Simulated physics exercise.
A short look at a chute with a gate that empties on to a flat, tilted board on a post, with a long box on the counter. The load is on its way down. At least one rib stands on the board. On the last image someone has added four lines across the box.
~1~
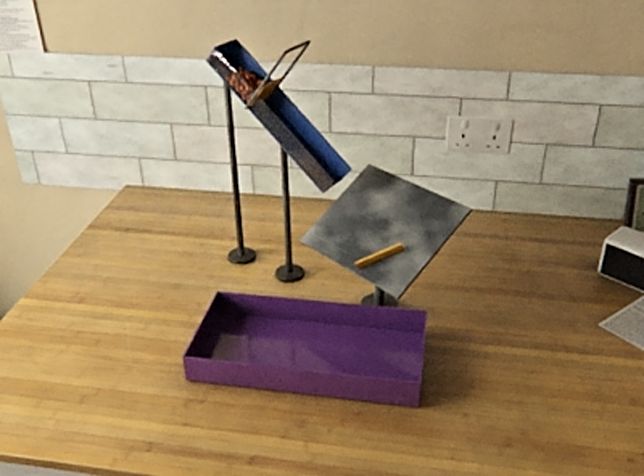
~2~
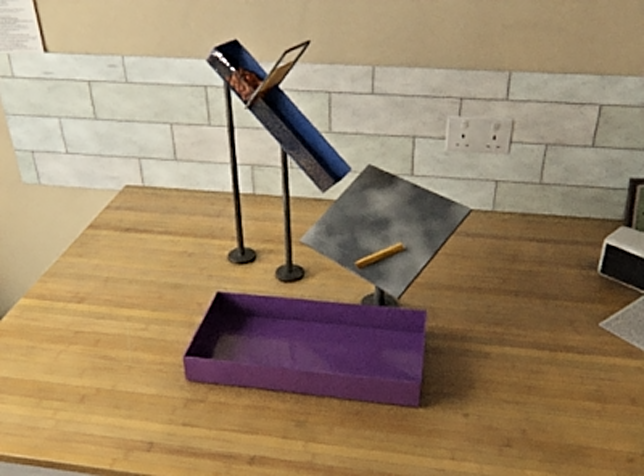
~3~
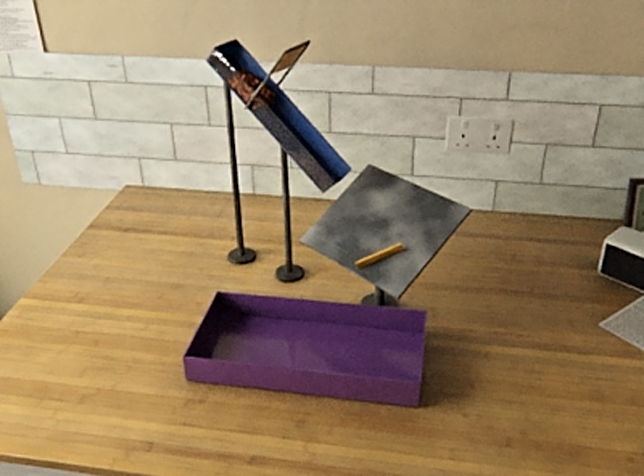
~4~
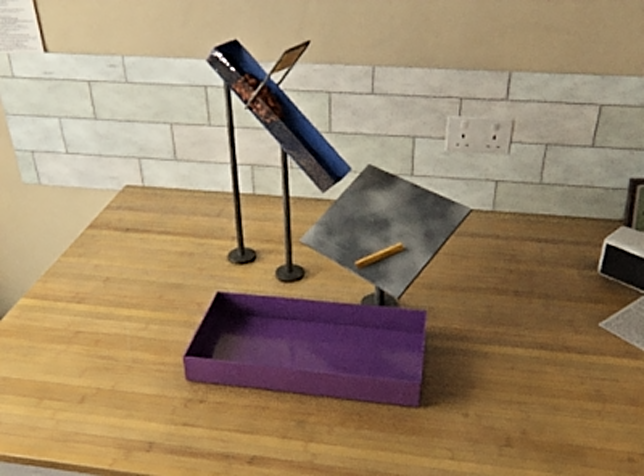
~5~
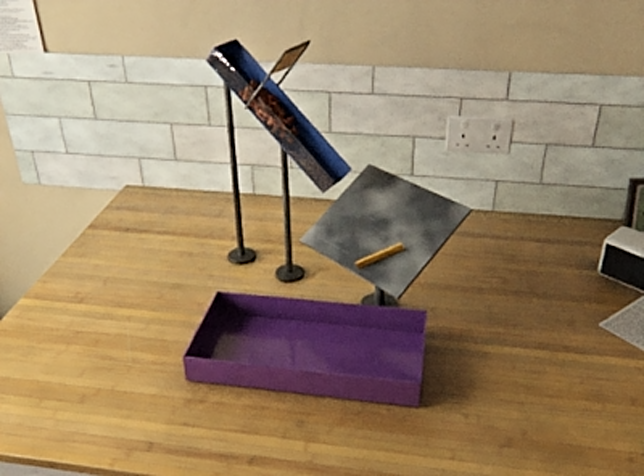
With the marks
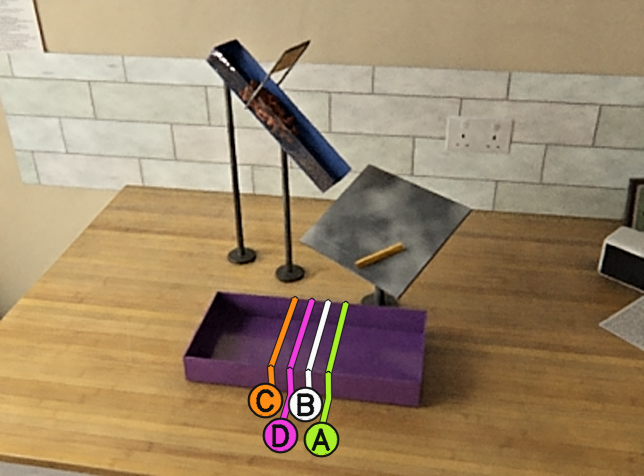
Reddish-brown pellets slide down a steep blue chute on two dark posts as a flat gate at its upper end swings up, seen from slightly above a wooden counter against pale brick-patterned tiles. Below and right, a tilted grey board on a post carries a small orange-yellow rib, with an empty purple box in front. The pellets spread downward to the right along the chute, while the camera stays still.
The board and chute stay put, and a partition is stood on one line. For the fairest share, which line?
B.
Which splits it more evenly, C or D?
Line D.
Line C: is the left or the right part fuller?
Right.
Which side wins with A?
The left side.
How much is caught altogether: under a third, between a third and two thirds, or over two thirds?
Over two thirds.
On the marked copy, line A crosses the front rim at (328, 373); line B crosses the front rim at (308, 370); line C crosses the front rim at (271, 366); line D crosses the front rim at (289, 368).
With A, of what is caught, nearly all on the left of the divider, a stray few on the right.
With B, of what is caught, about two thirds on the left of the divider, about a third on the right.
With C, of what is caught, a stray few on the left of the divider, nearly all on the right.
With D, of what is caught, a small part on the left of the divider, most on the right.
